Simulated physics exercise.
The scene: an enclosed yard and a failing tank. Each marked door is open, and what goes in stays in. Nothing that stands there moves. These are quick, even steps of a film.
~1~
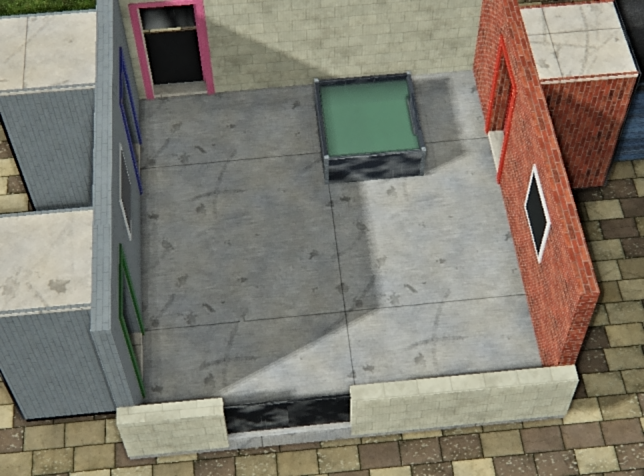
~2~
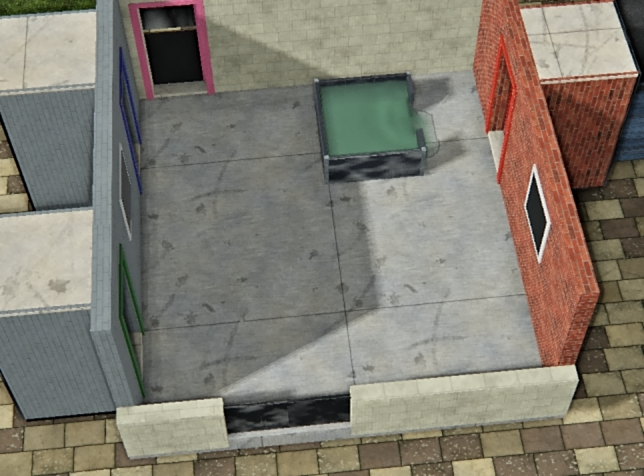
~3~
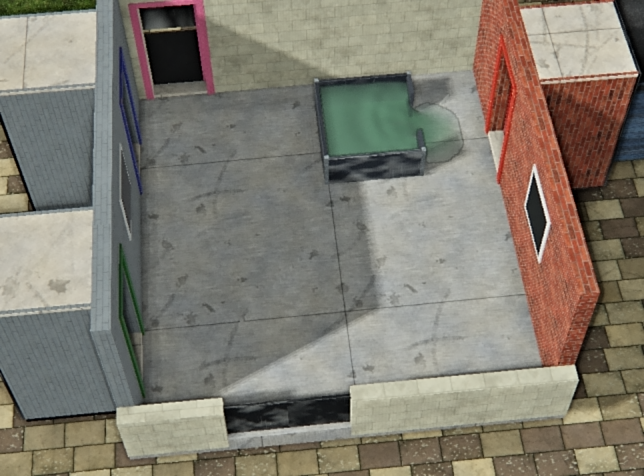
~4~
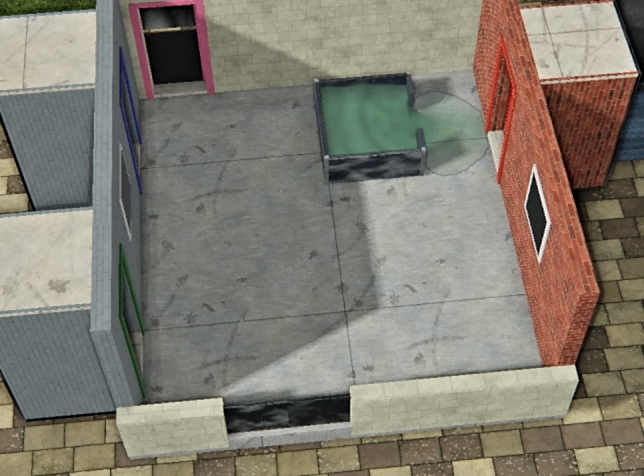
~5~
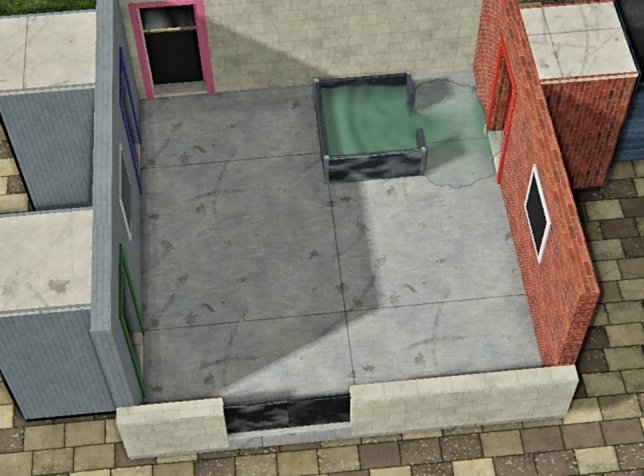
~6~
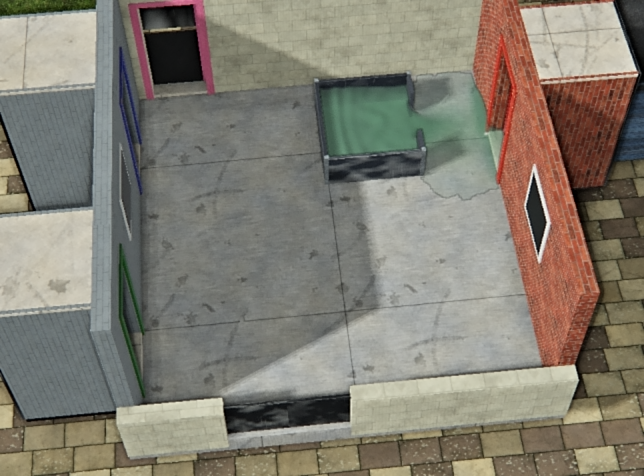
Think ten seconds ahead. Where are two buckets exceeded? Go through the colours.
In the end: The red door lets in a lot; the green door admits no more than that; the blue door admits no more than that; the pink door admits no more than that.
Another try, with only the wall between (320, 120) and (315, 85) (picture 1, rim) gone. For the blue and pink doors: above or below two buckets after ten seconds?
One by one: The blue door takes more; the pink door passes that mark.
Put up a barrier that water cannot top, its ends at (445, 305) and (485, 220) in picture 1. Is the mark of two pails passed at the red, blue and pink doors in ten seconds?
Then: Red takes more; blue is under; pink holds.
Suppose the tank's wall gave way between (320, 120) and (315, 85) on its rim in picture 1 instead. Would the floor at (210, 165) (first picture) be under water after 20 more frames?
Verdict: Under water.
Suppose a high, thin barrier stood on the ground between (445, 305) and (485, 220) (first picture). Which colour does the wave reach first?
It is the red-painted one.
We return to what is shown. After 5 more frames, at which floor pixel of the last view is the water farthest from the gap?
Around (512, 253).
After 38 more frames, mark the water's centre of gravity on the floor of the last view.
Roughly at (369, 195).
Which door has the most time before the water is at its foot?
The green door.
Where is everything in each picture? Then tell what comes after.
Still water in the water tank at (369, 118), in the first frame.
Water pours out at (413, 128) and has run to (421, 114), in the second frame.
The front is at (451, 117), out from the gap at (413, 129), in the third frame.
The front is at (481, 117), out from the gap at (413, 129), in the fourth frame.
The front is at (475, 92), out from the gap at (413, 129), in the fifth frame.
The front is at (496, 184), out from the gap at (413, 129), in the sixth frame.
A moment on, water covers 10 % of the floor; the red door over two buckets in, the green door not reached, the blue door not reached, the pink door not reached.
Next, water covers 20 % of the floor; the red door far over two buckets in, the green door not reached, the blue door not reached, the pink door not reached.
Then, water covers 35 % of the floor; the red door far over two buckets in, the green door not reached, the blue door not reached, the pink door wet at the sill, nothing in.
Later, water covers 55 % of the floor; the red door far over two buckets in, the green door not reached, the blue door under two buckets in, the pink door wet at the sill, nothing in.
In the end, water covers 70 % of the floor; the red door far over two buckets in, the green door wet at the sill, nothing in, the blue door under two buckets in, the pink door wet at the sill, nothing in.
